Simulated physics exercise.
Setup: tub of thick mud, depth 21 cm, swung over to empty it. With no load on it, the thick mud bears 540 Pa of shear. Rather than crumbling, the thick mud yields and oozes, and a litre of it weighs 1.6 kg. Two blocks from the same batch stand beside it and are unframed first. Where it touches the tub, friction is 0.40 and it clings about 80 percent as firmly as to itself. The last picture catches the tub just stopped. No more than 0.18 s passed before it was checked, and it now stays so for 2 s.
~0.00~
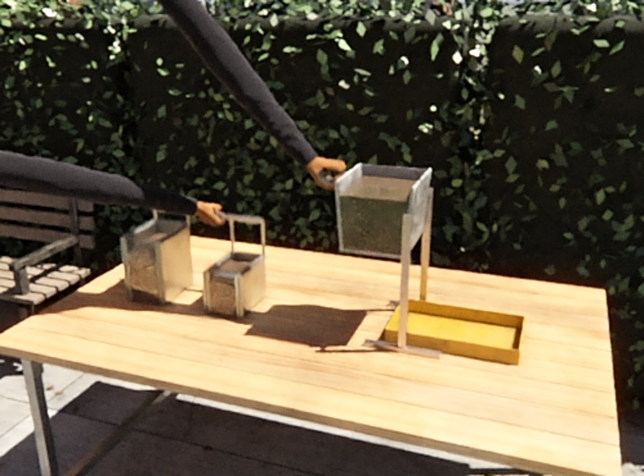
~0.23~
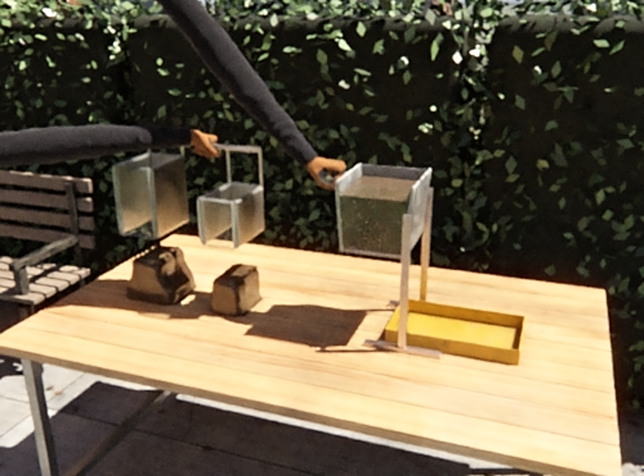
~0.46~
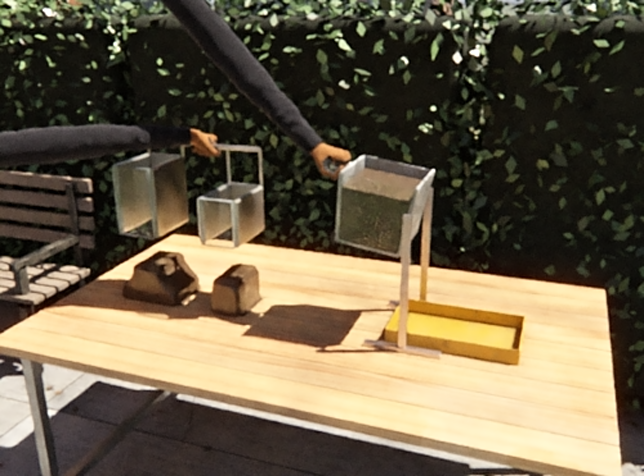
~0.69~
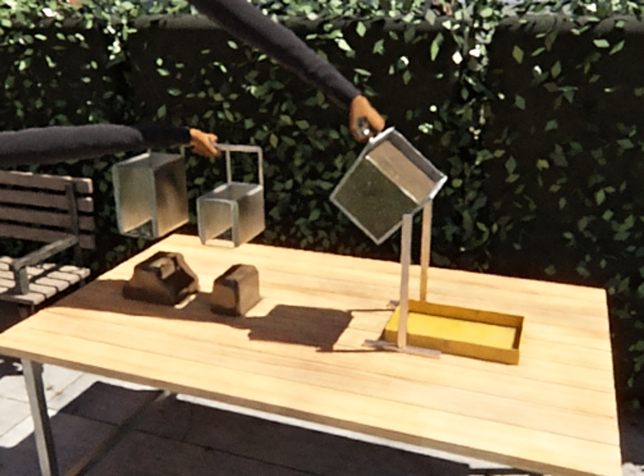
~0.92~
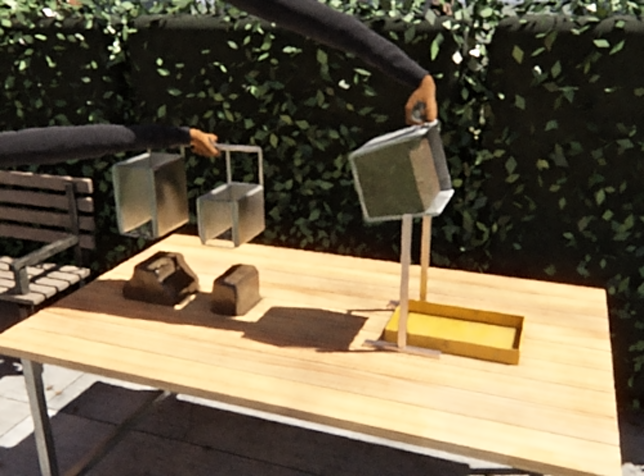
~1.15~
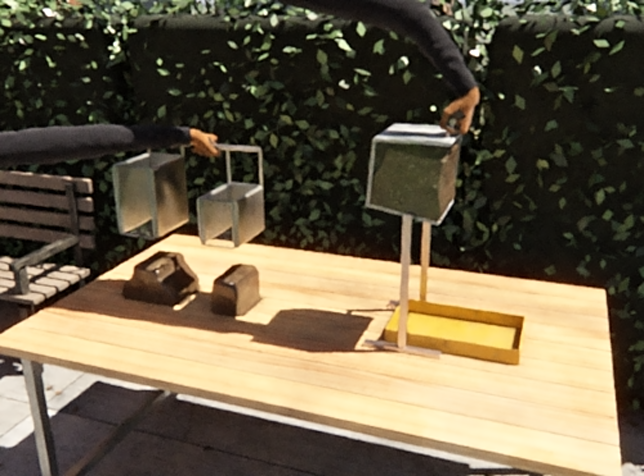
Hand lifting paired metal moulds off two brown mud blocks, the left one sagging, then another hand swinging a raised tub rightward.
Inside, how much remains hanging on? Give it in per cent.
Some 39 percent remains.
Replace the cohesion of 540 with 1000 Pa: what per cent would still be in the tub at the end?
100 %.
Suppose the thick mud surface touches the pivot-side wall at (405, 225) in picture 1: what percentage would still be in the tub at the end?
It would be close to 85 percent.
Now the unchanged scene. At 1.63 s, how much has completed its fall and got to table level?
About 45 per cent.
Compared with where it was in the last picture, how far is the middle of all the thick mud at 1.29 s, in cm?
Some 6 cm.
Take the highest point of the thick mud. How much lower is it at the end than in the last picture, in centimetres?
Roughly 11 cm.
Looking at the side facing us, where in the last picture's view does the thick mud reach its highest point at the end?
Roughly at pixel (392, 186).
After 1.29 s, the tub is at 95 degrees and holds 74 %.
After 1.46 s, the tub is at 95 degrees and holds 46 %.
After 1.63 s, the tub is at 95 degrees and holds 39 %.
After 1.80 s, the tub is at 95 degrees and holds 39 %.
After 3.15 s, the tub is at 95 degrees and holds 39 %.
